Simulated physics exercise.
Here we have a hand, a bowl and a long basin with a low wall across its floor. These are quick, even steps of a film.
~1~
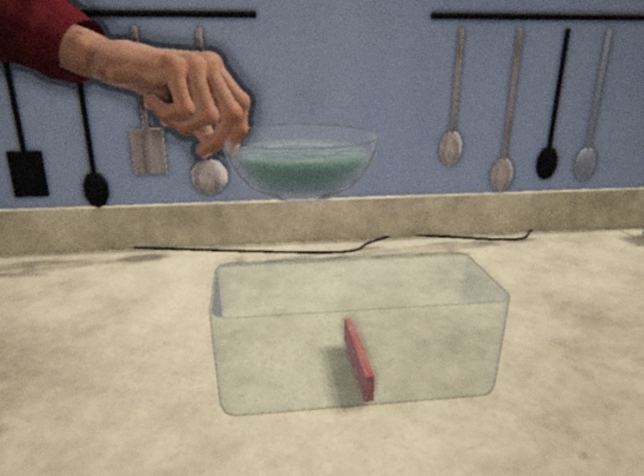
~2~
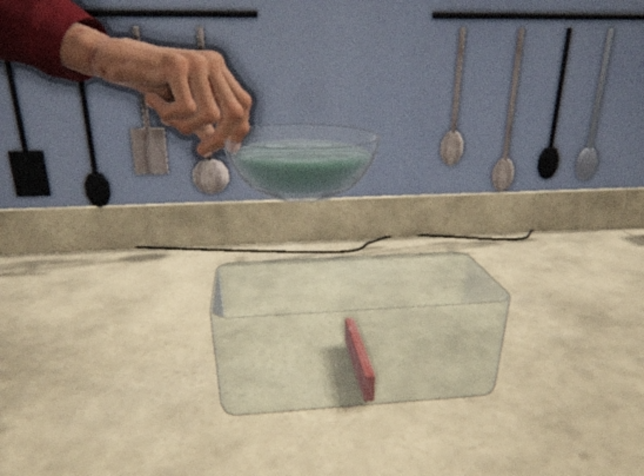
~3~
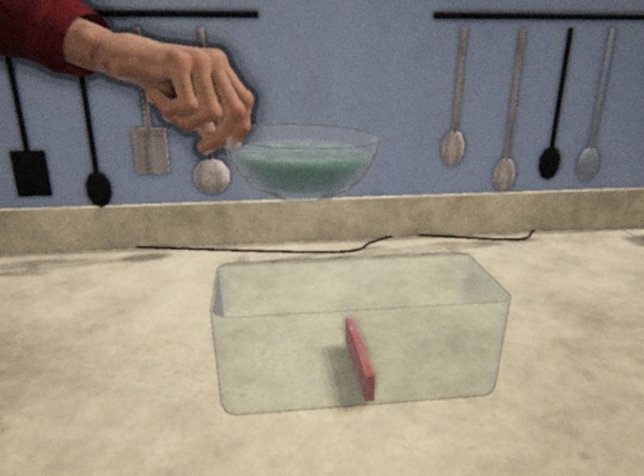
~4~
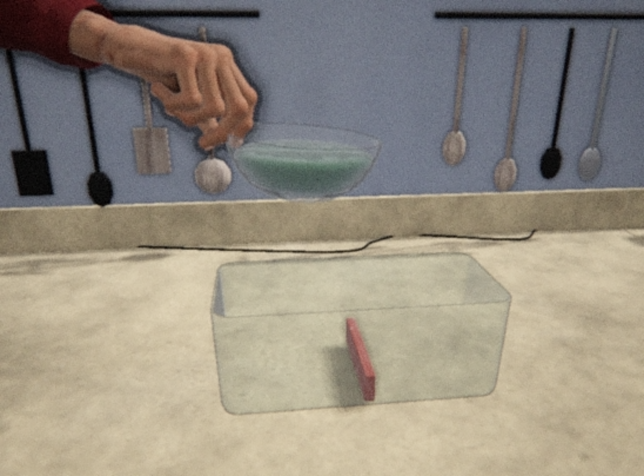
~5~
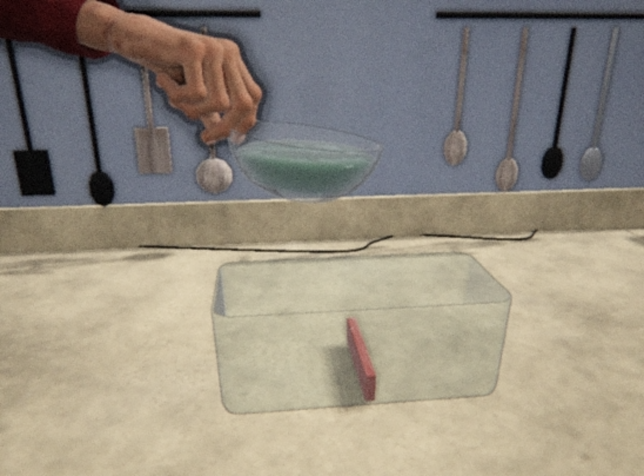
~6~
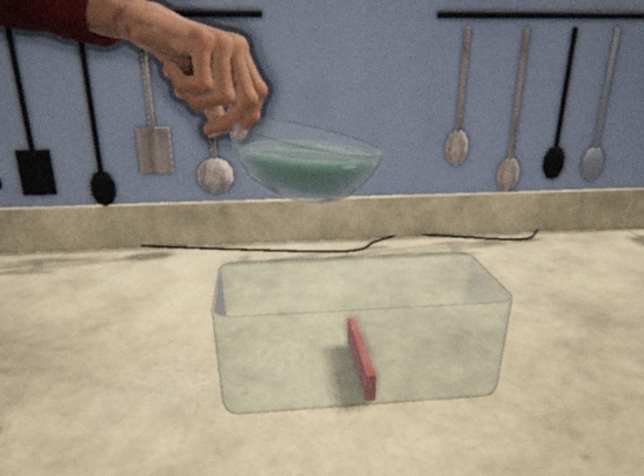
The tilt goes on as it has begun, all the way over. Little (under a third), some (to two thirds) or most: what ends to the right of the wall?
In the end more than two thirds is right of the wall.
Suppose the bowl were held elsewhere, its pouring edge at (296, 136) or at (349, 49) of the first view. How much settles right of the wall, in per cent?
First some 30, then 80 per cent.
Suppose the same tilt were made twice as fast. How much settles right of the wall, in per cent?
It comes to 70 per cent or so.
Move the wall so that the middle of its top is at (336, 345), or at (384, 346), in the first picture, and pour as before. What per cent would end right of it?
Roughly 90 per cent, and 70 per cent.
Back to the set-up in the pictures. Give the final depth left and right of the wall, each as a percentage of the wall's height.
The left part 10 per cent, the right part 70.
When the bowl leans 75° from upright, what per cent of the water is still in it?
Roughly 25 in a hundred.
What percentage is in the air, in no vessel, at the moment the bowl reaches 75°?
About 45 per cent.
A moment on, the tilt is 75° and 25 per cent is still to pour, 0 is left of the wall and 31 right of it.
Next, the tilt is 112° and 0 per cent is still to pour, 14 is left of the wall and 85 right of it.
Then the tilt is 116° and 0 per cent is still to pour, 15 is left of the wall and 85 right of it.
Later the tilt is 116° and 0 per cent is still to pour, 15 is left of the wall and 84 right of it.
At rest 15 per cent lies left of the wall, 84 right of it and 1 outside.
